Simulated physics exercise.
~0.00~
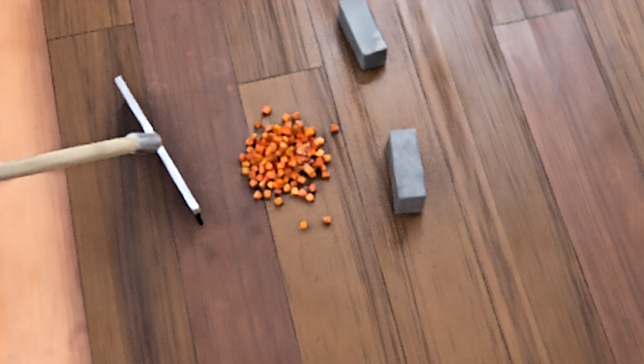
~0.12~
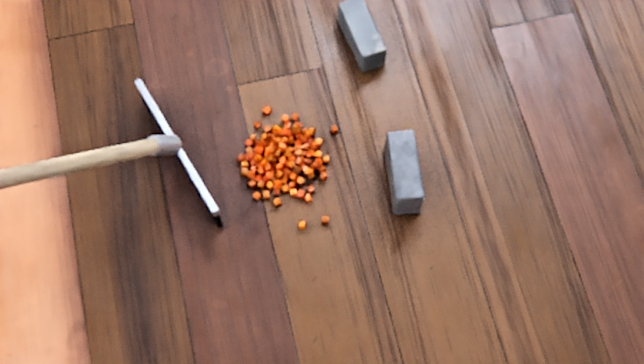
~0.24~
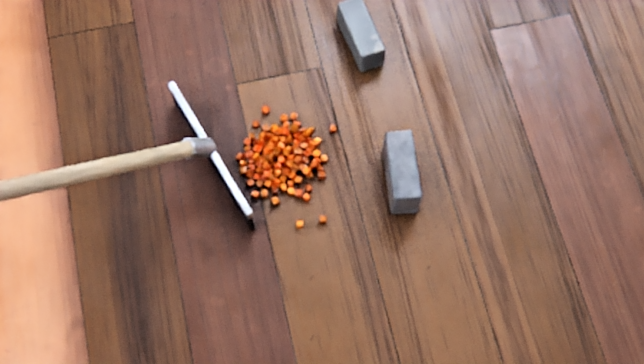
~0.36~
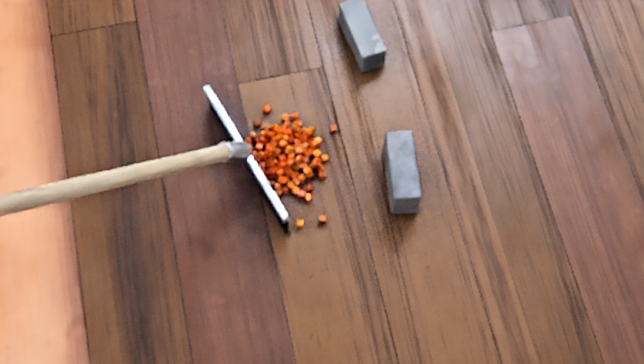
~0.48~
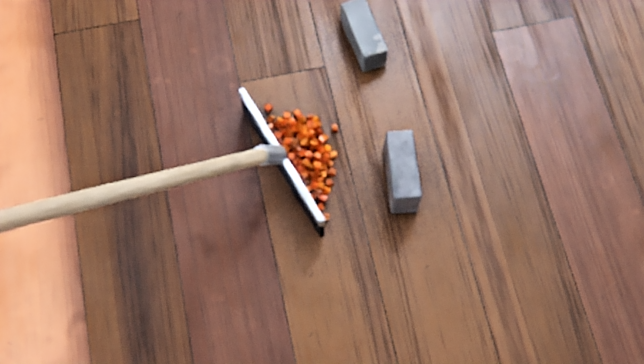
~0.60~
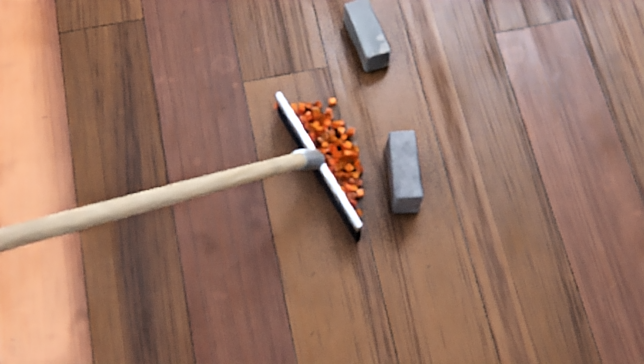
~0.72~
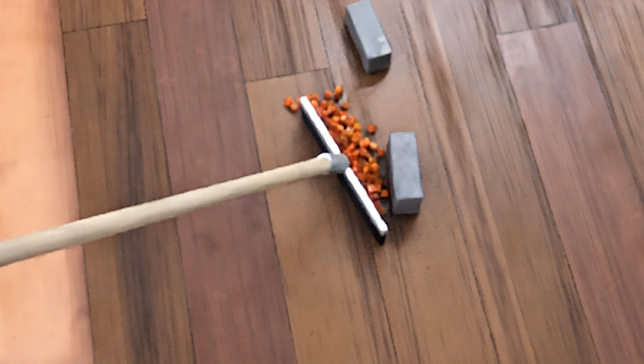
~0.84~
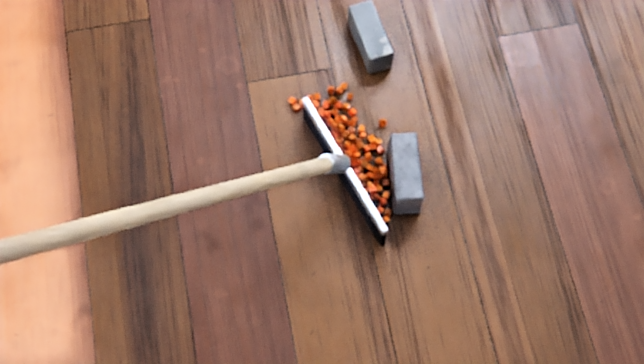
Wooden floor, with a squeegee pushing orange carrot cubes rightward towards two grey blocks and stopping with the pile bunched before them.
